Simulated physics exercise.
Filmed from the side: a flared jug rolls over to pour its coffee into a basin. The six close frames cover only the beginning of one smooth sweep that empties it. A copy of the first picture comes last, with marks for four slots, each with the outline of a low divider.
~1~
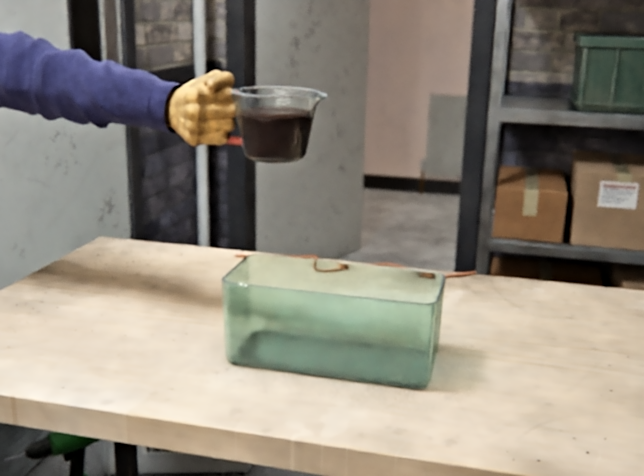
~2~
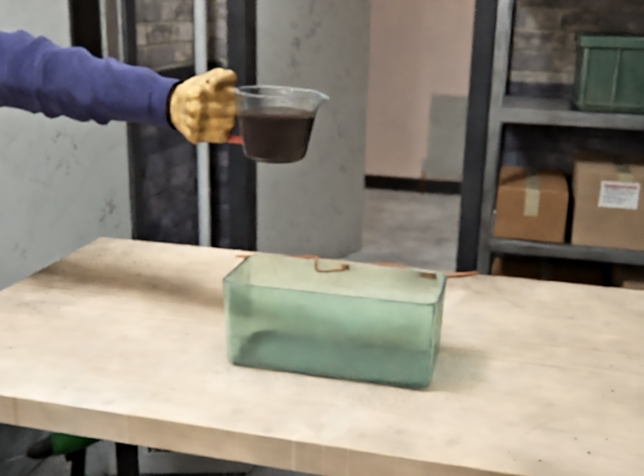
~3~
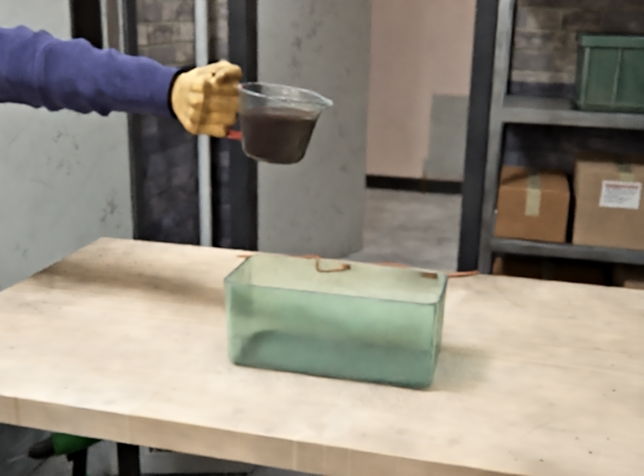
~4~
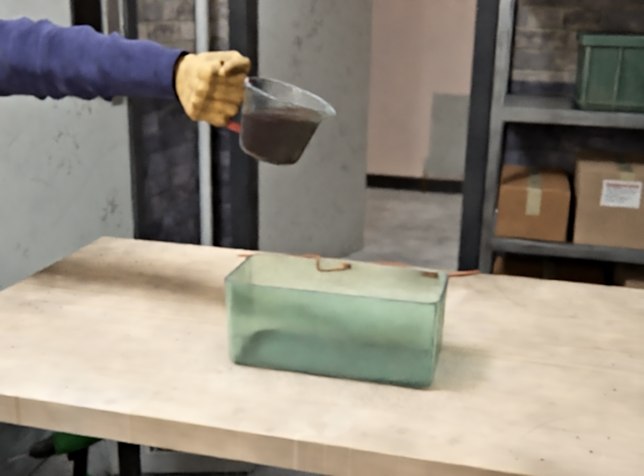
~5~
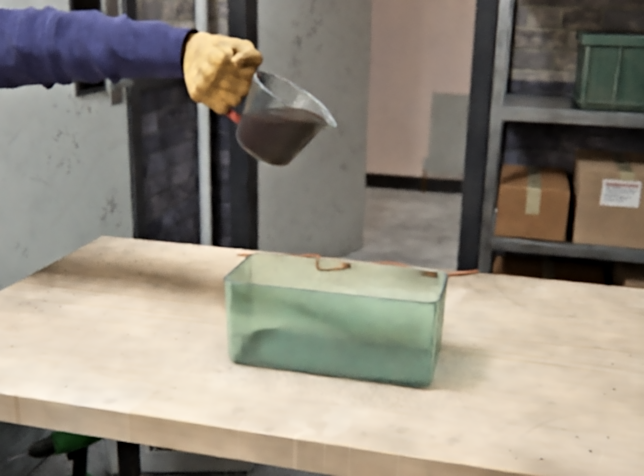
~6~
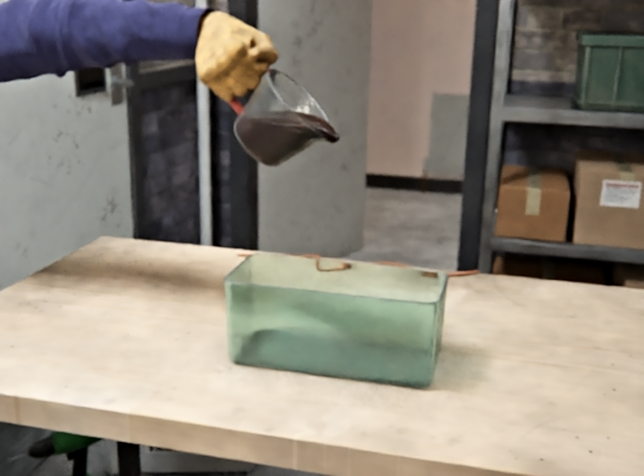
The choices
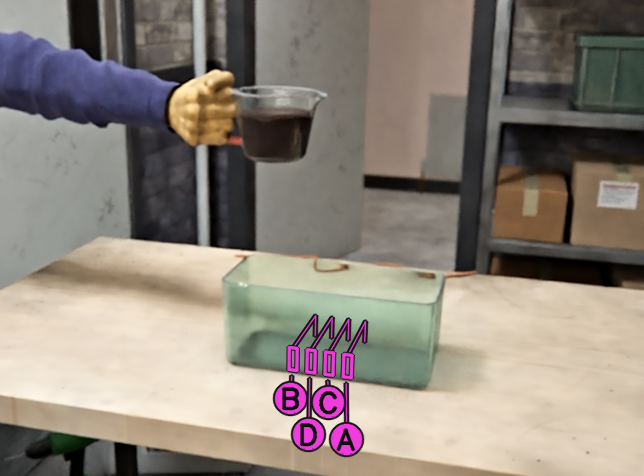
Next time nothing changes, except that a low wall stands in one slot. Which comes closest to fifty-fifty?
Choose A.
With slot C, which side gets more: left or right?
More ends on the right.
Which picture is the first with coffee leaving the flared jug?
Picture 6.
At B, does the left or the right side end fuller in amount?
The right side.
In magenta, A at (346, 383); B at (291, 376); C at (327, 381); D at (309, 378).
With A, about 49 % ends left of the wall and 49 % right of it; 3 % is lost outside.
With B, about 12 % ends left of the wall and 83 % right of it; 5 % is lost outside.
With C, about 21 % ends left of the wall and 75 % right of it; 4 % is lost outside.
With D, about 12 % ends left of the wall and 84 % right of it; 4 % is lost outside.
